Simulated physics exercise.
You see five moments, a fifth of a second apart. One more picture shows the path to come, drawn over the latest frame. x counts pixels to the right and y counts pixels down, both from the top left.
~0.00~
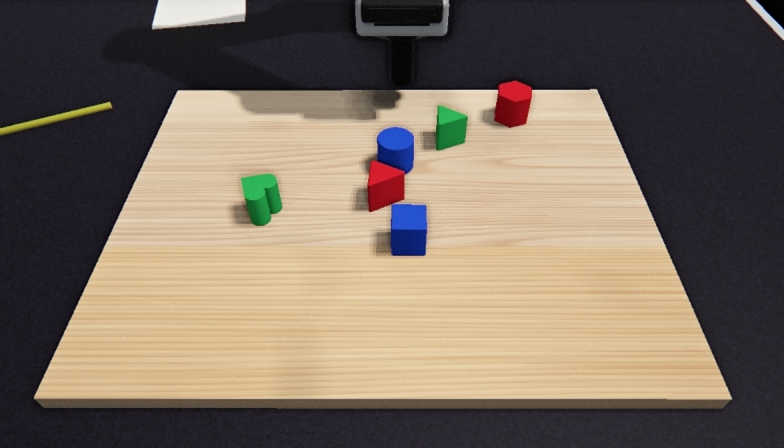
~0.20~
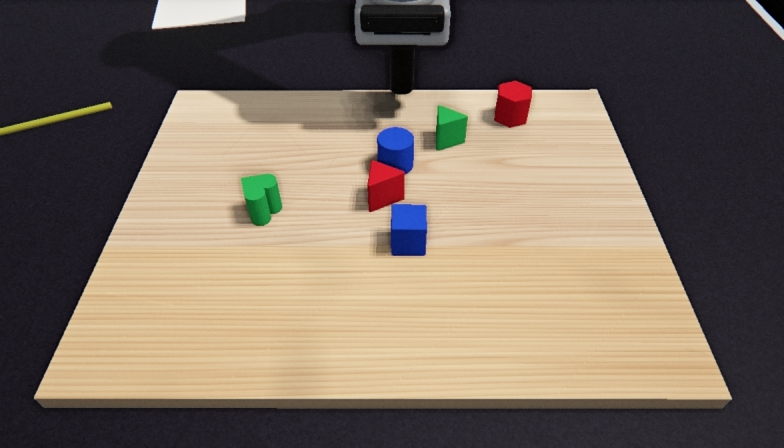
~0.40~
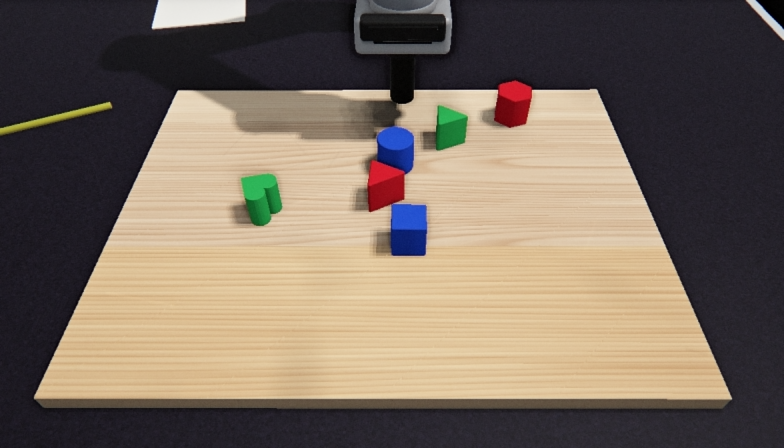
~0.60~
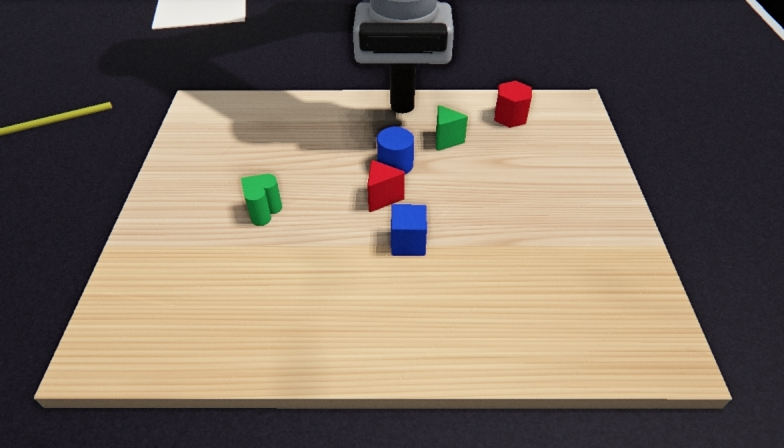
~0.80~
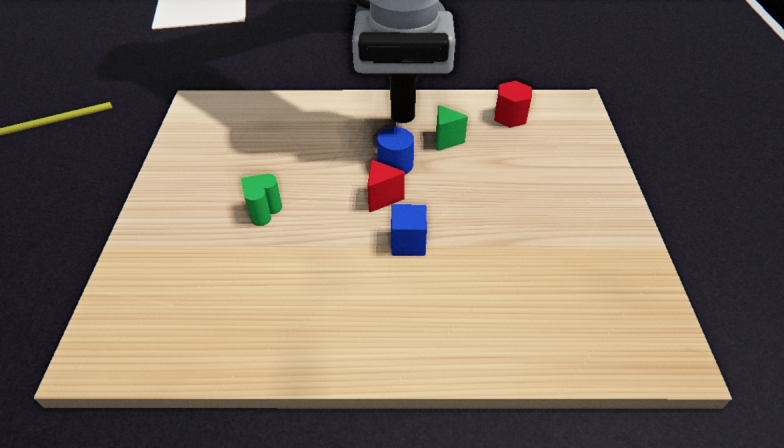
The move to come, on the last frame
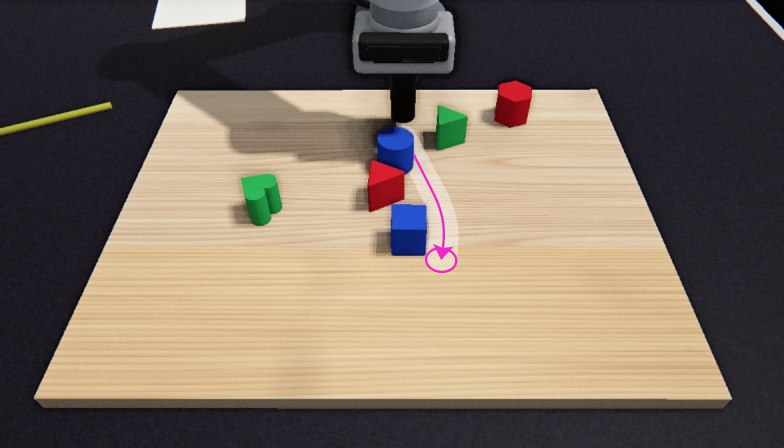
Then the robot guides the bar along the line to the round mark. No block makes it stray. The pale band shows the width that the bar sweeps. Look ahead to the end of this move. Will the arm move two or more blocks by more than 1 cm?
Short answer: No.
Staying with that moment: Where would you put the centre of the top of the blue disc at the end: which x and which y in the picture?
Final place: (392, 151).
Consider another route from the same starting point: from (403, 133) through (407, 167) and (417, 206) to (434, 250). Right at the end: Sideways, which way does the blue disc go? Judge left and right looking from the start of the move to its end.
Moves right.
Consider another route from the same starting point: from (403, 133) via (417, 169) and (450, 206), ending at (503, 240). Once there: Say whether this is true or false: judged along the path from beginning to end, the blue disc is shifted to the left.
False
Path on the board, from (403, 133) by way of (421, 169) and (440, 210) to (441, 260).
What follows on the original path. One third of the way, bar (422, 152); blue disc (392, 151).
Two thirds of the way, bar (442, 194); blue disc (392, 151).
At the end, bar (443, 243); blue disc (392, 151); blue square piece in place.
